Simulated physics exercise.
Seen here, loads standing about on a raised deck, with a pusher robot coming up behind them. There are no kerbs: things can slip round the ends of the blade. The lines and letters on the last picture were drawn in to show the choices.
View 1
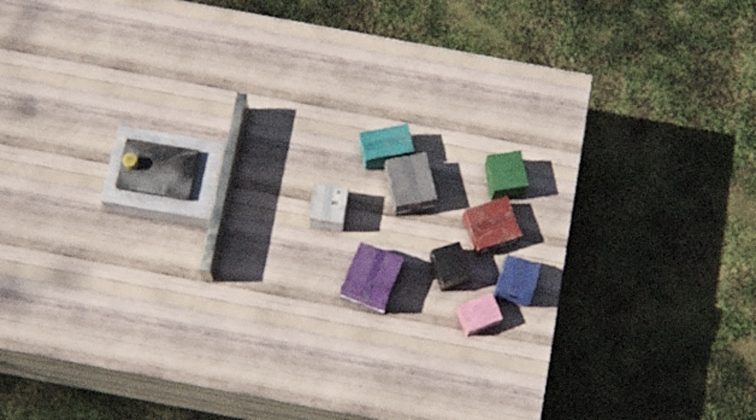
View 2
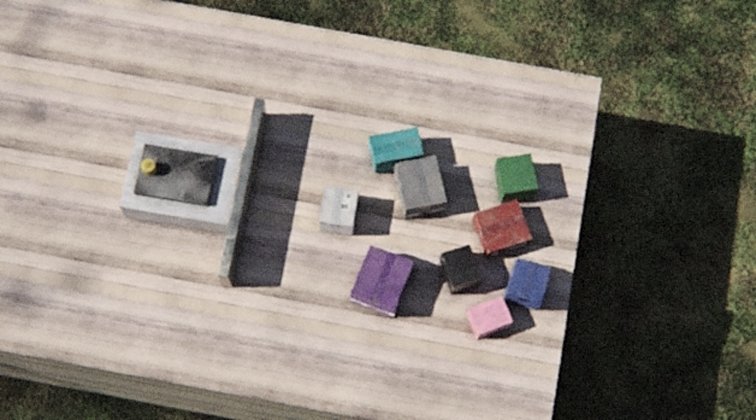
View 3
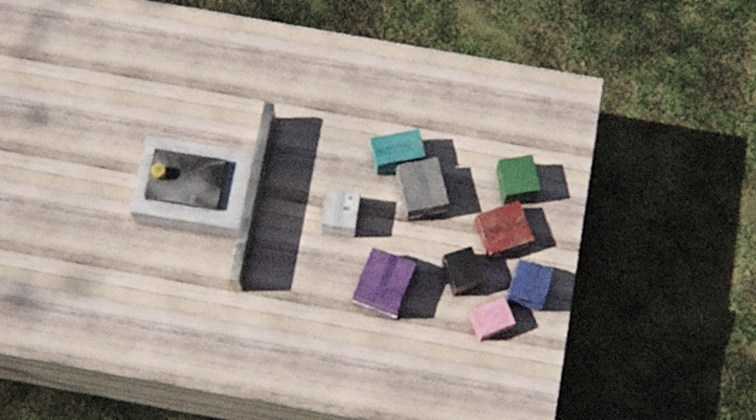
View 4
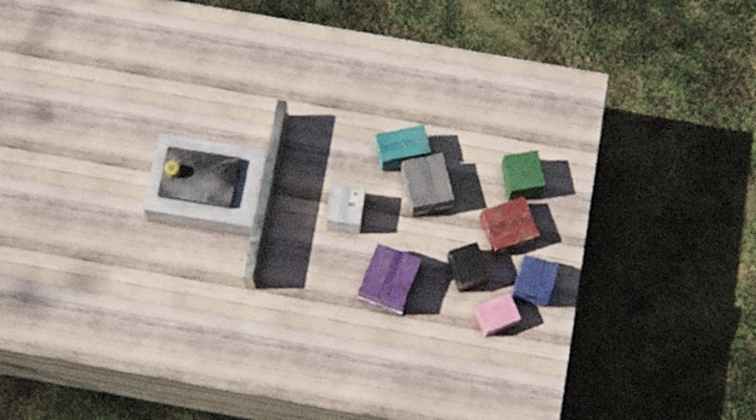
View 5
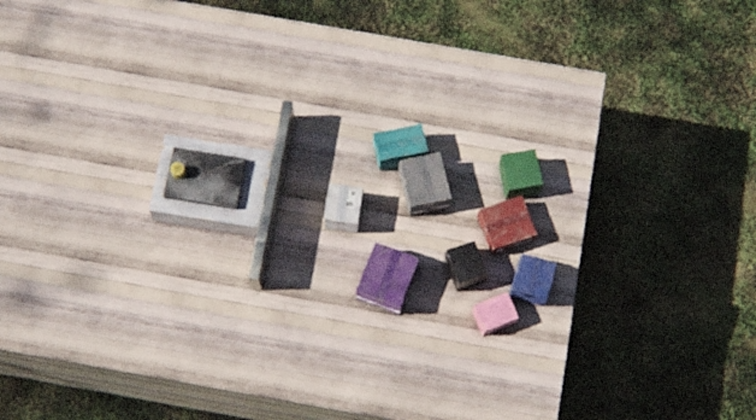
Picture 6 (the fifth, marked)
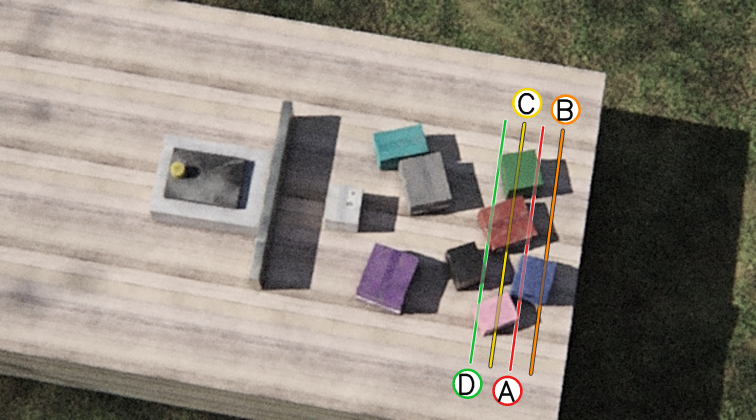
A small gray robot with a wide upright blade crept rightward across a pale wooden deck, closing the gap to a loose cluster of colored boxes, which stayed in nearly the same arrangement.
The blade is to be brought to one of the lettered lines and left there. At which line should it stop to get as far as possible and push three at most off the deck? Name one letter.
The farthest such stop is C.
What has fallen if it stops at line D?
The blue parcel.
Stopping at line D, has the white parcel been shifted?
By then, yes.
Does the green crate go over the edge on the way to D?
No.
On the marked copy, A at (527, 245); B at (547, 249); C at (508, 242); D at (488, 239).
Taking C. A third of the way, robot (296, 193); white parcel (378, 214); blue parcel (533, 280).
Two thirds of the way, robot (382, 208); red parcel (526, 230); pink crate (503, 317).
When it is over, robot (446, 219); blue parcel over the edge; red parcel over the edge; two fallen.
As for the rest, A drops five; B drops six; D is within the limit but short.
